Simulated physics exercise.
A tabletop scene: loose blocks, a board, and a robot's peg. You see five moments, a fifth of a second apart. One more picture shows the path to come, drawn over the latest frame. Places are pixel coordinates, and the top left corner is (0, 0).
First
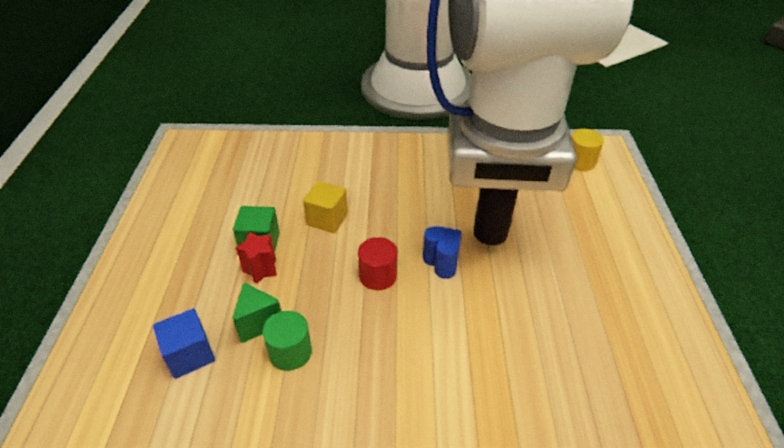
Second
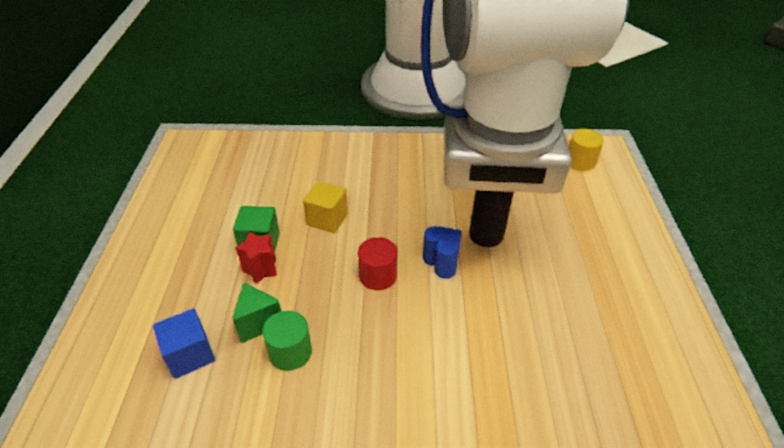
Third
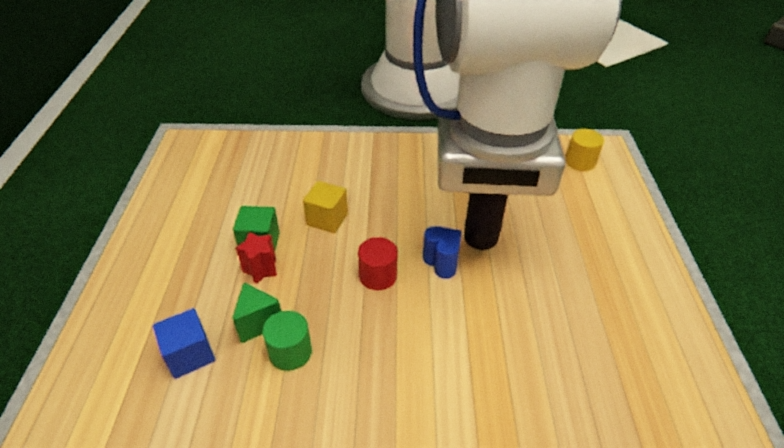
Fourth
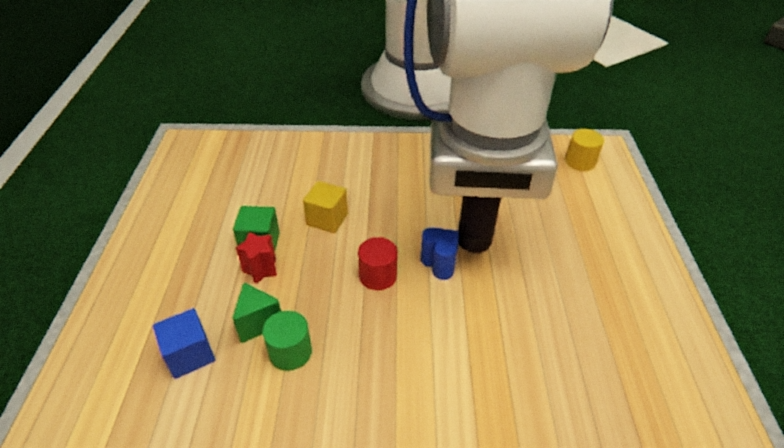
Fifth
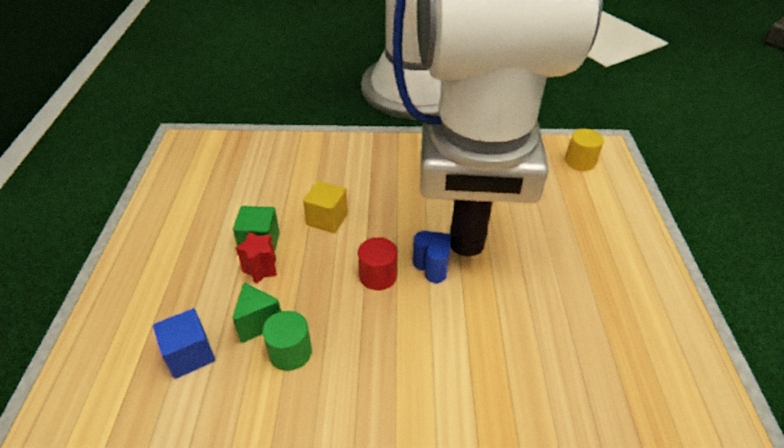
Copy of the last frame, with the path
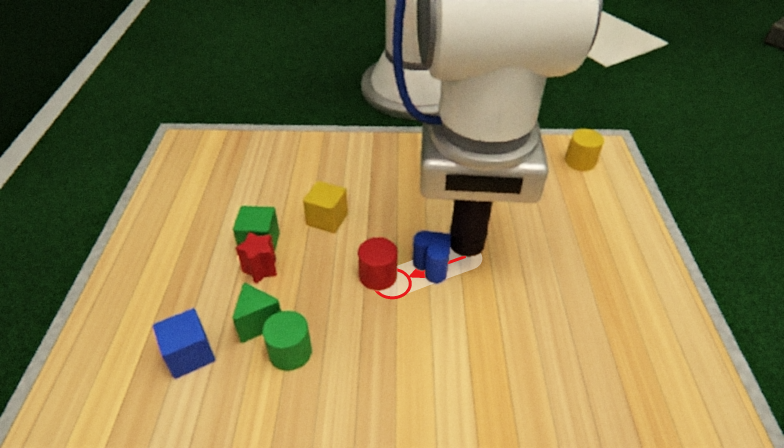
On a light wooden tabletop scattered with red, green, blue and yellow blocks, a robot arm holds its dark peg to the right of a blue heart-shaped block. The peg moves slowly left toward that block, then nudges it slightly left toward the red round block, while the other blocks stay still.
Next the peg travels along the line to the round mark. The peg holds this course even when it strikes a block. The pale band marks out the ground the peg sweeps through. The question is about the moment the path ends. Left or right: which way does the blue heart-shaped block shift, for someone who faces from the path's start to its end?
Over to the left.
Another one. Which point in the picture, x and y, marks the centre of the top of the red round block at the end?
The middle of the upper face of the red round block will lie at about (334, 264) in the picture.
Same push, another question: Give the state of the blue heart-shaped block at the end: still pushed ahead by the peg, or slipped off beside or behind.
Ahead to the end.
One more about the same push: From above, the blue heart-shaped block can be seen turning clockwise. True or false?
False
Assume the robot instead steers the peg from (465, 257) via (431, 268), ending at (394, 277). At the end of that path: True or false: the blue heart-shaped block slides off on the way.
That is false.
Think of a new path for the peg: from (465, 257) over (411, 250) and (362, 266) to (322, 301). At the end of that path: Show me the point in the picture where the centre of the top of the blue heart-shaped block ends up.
My estimate: (404, 252).
The drawn path runs from (465, 257) directly to (392, 283).
What follows on the original path. Halfway along, peg at (429, 258); red round block at (355, 257); blue heart-shaped block at (397, 258).
At the end, peg at (392, 271); red round block at (334, 264); blue heart-shaped block at (368, 279), turned 55° anticlockwise.
